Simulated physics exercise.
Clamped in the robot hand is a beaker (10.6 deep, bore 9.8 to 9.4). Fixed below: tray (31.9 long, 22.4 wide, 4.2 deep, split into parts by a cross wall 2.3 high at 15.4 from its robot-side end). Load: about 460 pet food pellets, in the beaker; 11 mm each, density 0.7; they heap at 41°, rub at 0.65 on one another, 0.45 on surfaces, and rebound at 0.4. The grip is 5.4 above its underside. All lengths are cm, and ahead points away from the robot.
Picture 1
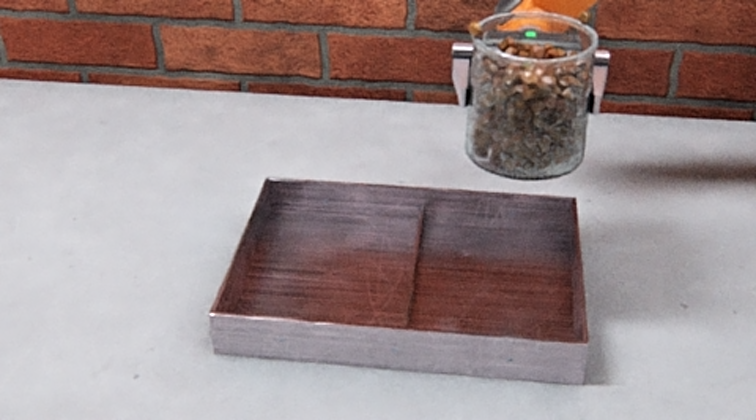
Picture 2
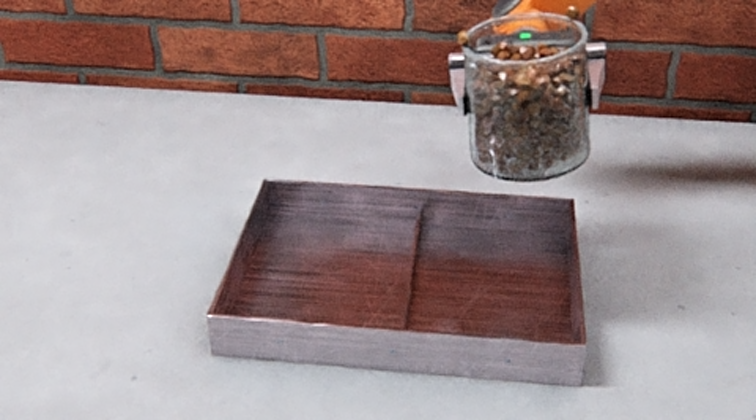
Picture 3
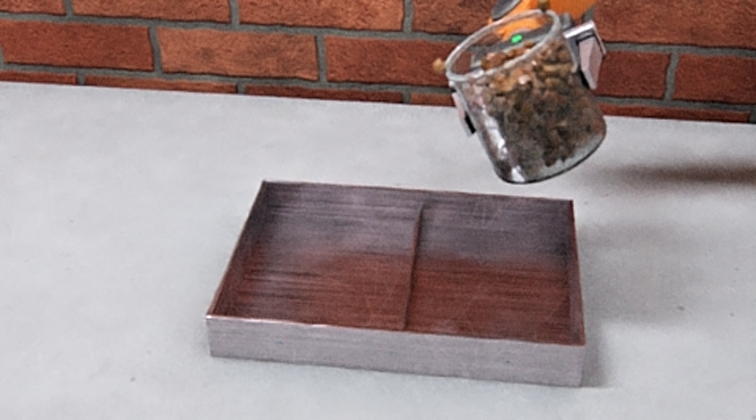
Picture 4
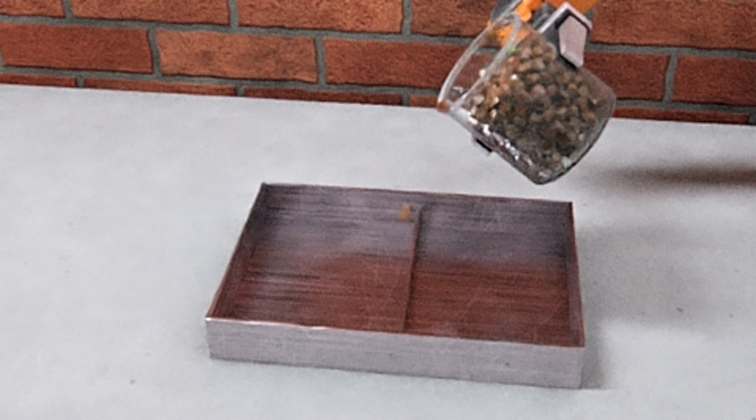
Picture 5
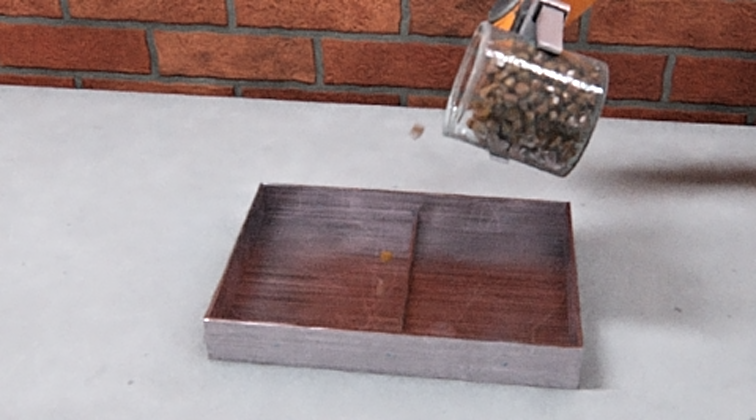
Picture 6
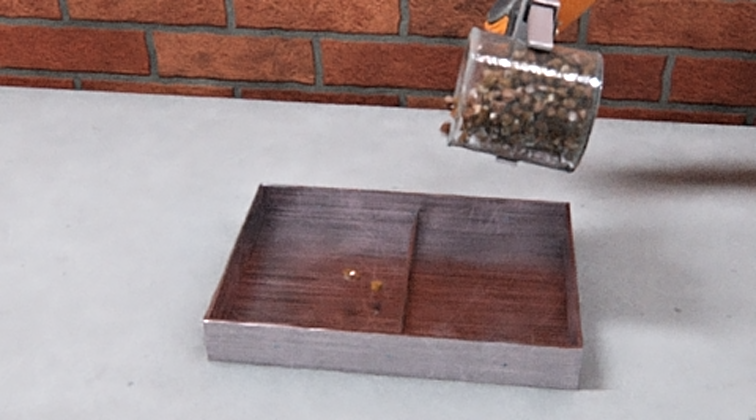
Robot gripper tilting a glass beaker of brown pellets leftward above a divided tray, a few pellets dropping into its left part.
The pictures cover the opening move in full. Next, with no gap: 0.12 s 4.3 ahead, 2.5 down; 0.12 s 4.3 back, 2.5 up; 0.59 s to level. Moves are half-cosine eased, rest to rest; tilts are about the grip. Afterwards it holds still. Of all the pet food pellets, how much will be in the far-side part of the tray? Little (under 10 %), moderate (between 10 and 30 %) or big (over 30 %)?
Answer: Moderate; between 10 and 30 % of the pet food pellets finish in the far-side part of the tray.
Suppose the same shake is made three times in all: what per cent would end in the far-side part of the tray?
In that case some 30 per cent.
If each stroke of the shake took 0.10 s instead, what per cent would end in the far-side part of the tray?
It would be near 20 per cent.
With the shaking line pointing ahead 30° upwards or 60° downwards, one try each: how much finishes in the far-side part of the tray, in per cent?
Some 55 and 10 per cent.
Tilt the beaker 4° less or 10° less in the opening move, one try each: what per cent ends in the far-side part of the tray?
About 15 and 10 per cent.
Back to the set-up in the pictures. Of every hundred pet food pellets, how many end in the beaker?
About 80 per cent.
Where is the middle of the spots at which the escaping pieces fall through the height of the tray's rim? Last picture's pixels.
Near (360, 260).
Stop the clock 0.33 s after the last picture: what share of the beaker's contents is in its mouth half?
About 40 per cent.
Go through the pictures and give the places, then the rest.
Beaker middle at (529, 96), level; upper third of the load around (530, 76), from x 475 to 585, top at y 15; 458 in the beaker, in the first picture.
Beaker middle at (527, 98), tilted 8° forward; upper third of the load around (527, 77), from x 465 to 580, top at y 15, in the second picture.
Beaker middle at (527, 99), tilted 28° forward; upper third of the load around (533, 79), from x 440 to 595, top at y 5; 457 in the beaker, 1 in flight or on a rim, in the third picture.
Beaker middle at (526, 100), tilted 52° forward; upper third of the load around (535, 80), from x 405 to 600, top at y 35; 456 in the beaker, 2 in flight or on a rim, in the fourth picture.
Beaker middle at (524, 100), tilted 72° forward; upper third of the load around (534, 77), from x 380 to 595, top at y 45; 455 in the beaker, 2 in the far-side part, 1 in flight or on a rim, in the fifth picture.
Beaker middle at (524, 101), tilted 80° forward; upper third of the load around (540, 80), from x 350 to 590, top at y 55; 455 in the beaker, 3 in the far-side part, in the sixth picture.
Then, 0.33 s after the last picture, tilted 75° forward, highest piece 23 above the table; 369 in the beaker, 60 in the far-side part, 3 in the robot-side part, 26 in flight or on a rim.
Then, 0.66 s after the last picture, tilted 15° forward, highest piece 26 above the table; 365 in the beaker, 78 in the far-side part, 15 in the robot-side part.
Then, 1.03 s after the last picture, level, highest piece 26 above the table; 365 in the beaker, 78 in the far-side part, 15 in the robot-side part.
Then, 2.08 s after the last picture, level, highest piece 26 above the table; 365 in the beaker, 78 in the far-side part, 15 in the robot-side part.
Final count, 365 in the beaker, 78 in the far-side part, 15 in the robot-side part. That is 17 % in the far-side part of the tray.
